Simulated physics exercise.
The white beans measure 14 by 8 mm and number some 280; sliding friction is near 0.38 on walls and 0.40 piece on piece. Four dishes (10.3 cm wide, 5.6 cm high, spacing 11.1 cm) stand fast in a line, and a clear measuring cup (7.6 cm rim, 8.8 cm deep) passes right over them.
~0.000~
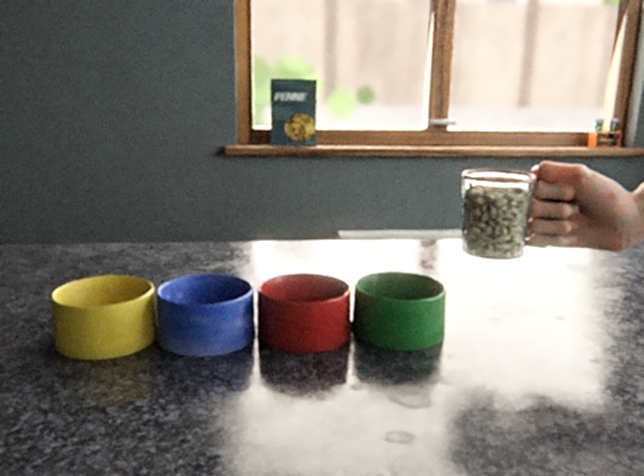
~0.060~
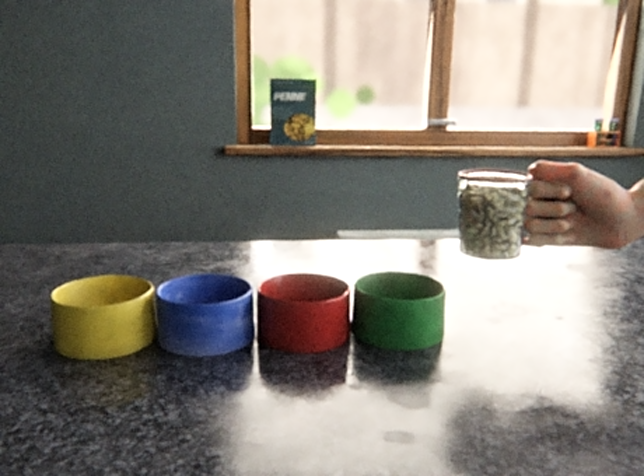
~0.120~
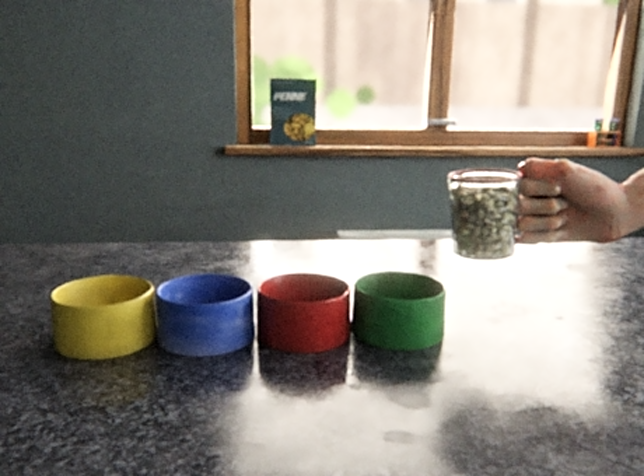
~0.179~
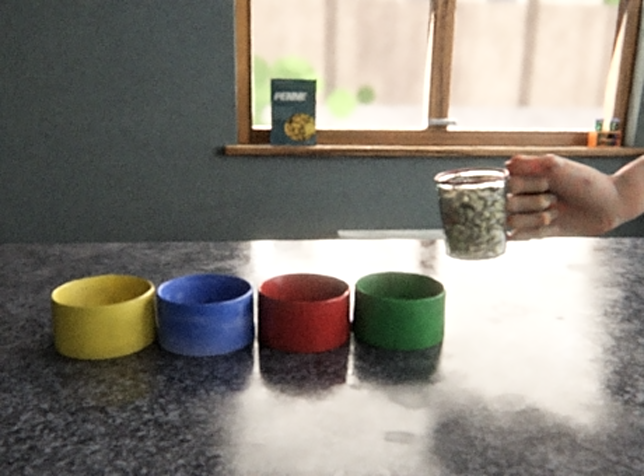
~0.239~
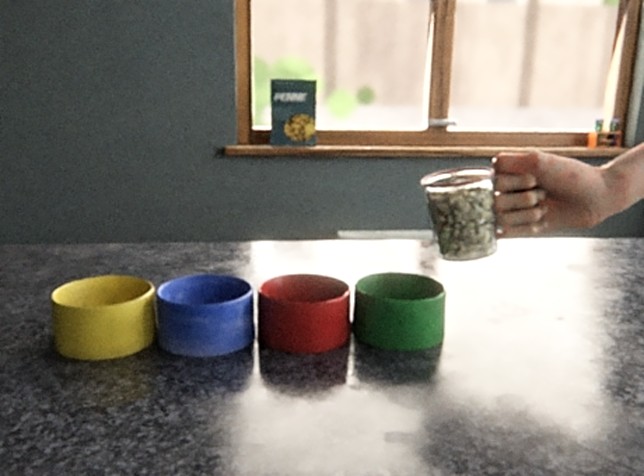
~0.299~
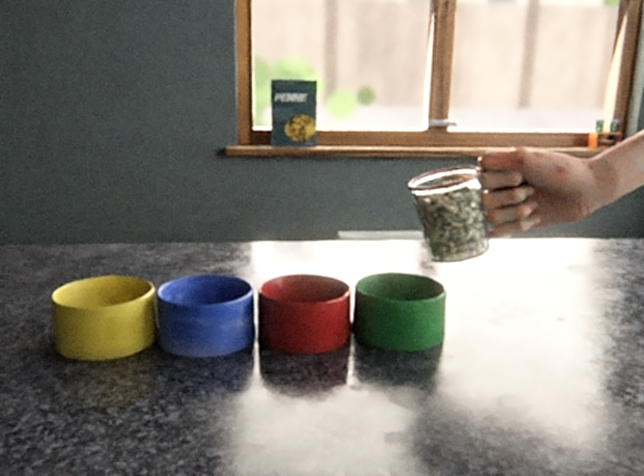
On a dark speckled countertop by a window, a hand moving a clear cup of pale beans left, tilting it slightly near four coloured dishes.
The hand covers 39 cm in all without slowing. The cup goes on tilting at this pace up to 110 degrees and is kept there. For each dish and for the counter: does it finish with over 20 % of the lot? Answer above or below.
Red: Below, blue: Below, green: Below, yellow: Above, counter: Below.
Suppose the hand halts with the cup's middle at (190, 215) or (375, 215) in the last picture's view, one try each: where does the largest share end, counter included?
The winner: Yellow; red.
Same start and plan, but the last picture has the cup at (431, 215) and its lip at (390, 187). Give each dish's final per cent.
Red 0; blue 0; green 0; yellow 100.
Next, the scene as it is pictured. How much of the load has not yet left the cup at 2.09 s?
Some 15 per cent of the load.
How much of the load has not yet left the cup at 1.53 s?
Some 95 per cent of the load.
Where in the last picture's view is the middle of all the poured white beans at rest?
At about (100, 318).
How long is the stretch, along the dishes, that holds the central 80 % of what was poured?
About 6 cm.
Then, at 1.04 s, tilt 62 degrees; cup holds 100 %.
After 1.53 s, tilt 94 degrees; cup holds 95 %, blue 5 %.
After 2.09 s, tilt 110 degrees; cup holds 15 %, blue 5 %, yellow 80 %.
By 2.9 s all is still; red 0 %, blue 5 %, green 0 %, yellow 95 %, counter 0 %.
